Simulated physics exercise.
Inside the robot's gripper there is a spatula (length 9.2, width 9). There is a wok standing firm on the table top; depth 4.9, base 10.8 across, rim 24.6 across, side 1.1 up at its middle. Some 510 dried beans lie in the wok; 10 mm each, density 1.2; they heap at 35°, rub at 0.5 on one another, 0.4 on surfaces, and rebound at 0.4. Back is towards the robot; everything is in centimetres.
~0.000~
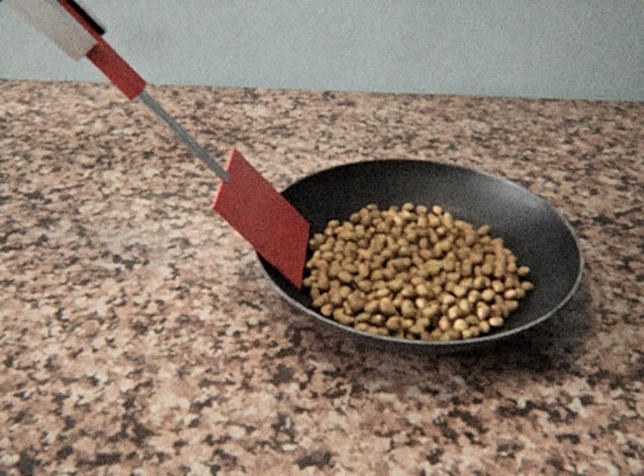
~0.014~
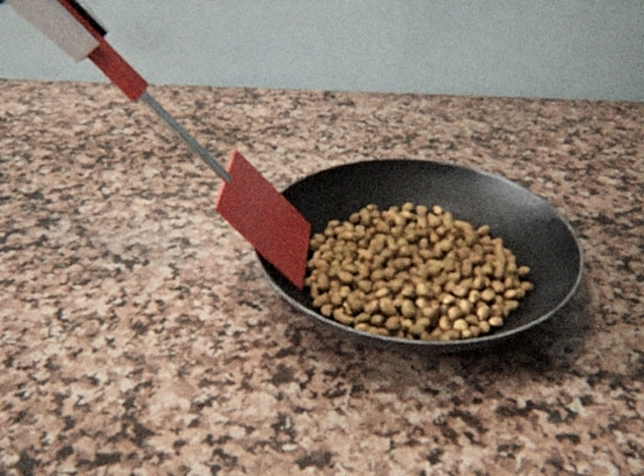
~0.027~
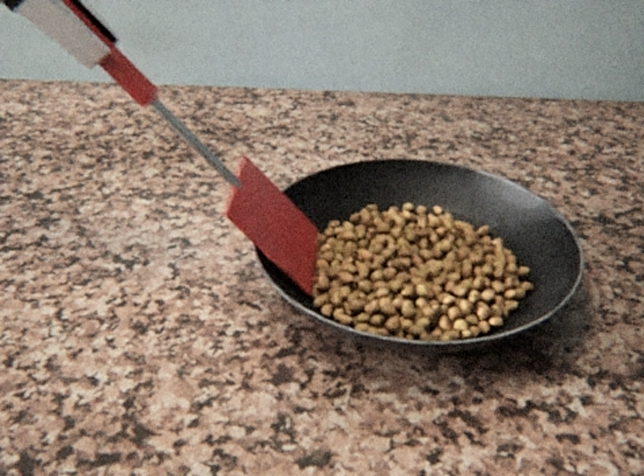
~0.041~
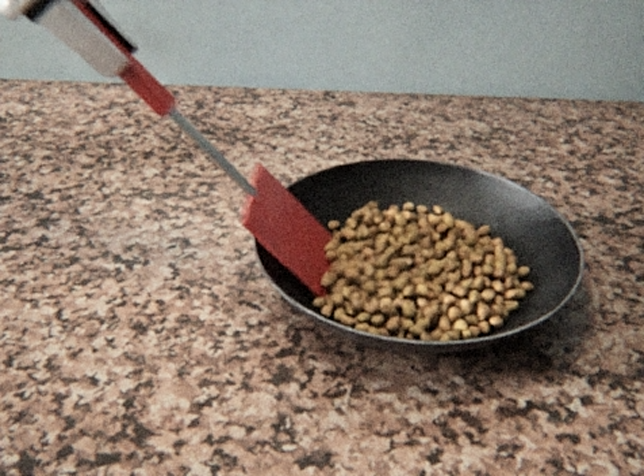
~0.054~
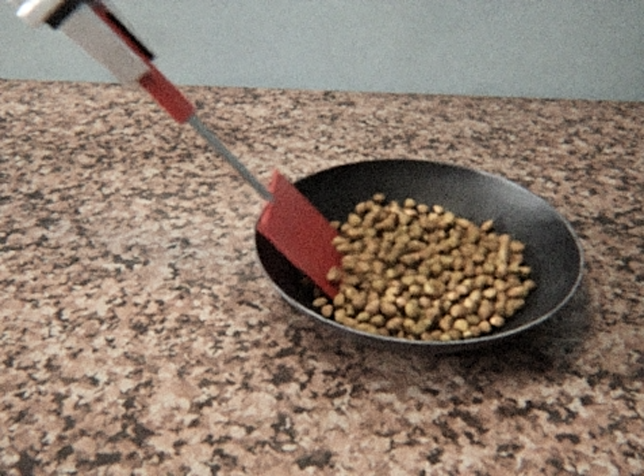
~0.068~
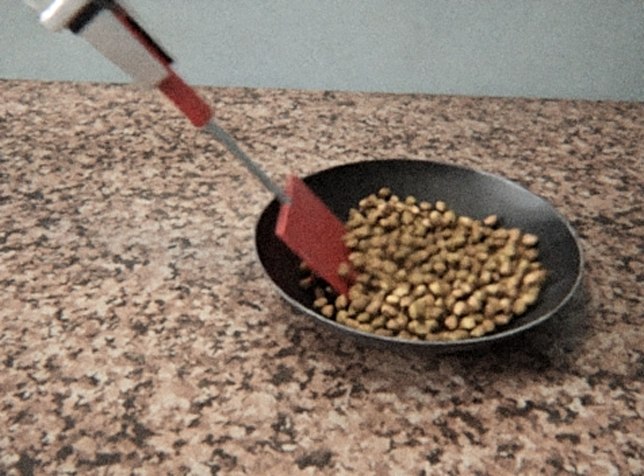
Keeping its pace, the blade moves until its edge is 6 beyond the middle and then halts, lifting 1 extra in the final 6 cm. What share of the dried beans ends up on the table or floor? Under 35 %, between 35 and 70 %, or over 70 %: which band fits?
The band that fits is under 35 %.
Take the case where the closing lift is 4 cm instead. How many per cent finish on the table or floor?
Roughly 15 percent of it.
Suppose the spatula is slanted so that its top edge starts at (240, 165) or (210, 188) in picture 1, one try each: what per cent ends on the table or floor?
First try roughly 25 percent, second try roughly 20 percent.
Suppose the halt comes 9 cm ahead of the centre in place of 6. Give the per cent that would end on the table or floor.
Changed stop: Approx. 50 %.
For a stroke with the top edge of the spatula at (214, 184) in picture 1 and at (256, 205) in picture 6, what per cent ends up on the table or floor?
I'd put it at roughly 10 per cent.
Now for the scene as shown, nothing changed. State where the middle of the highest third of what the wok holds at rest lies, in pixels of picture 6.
The middle lies somewhere around (528, 250).
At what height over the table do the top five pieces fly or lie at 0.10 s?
Roughly 6 centimetres.
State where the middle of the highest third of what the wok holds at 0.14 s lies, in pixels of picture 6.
It is centred at about (498, 251).
By 0.10 s, sloping 49°, highest piece 6 above the table; 513 in the wok.
By 0.14 s, sloping 49°, highest piece 8 above the table; 509 in the wok, 4 on the blade or in flight.
By 0.35 s, sloping 49°, highest piece 6 above the table; 421 in the wok, 89 on the table or floor, 3 on the blade or in flight.
By 1.40 s, sloping 49°, highest piece 6 above the table; 419 in the wok, 94 on the table or floor.
Final count, 419 in the wok, 94 on the table or floor. That is 18 % on the table or floor.
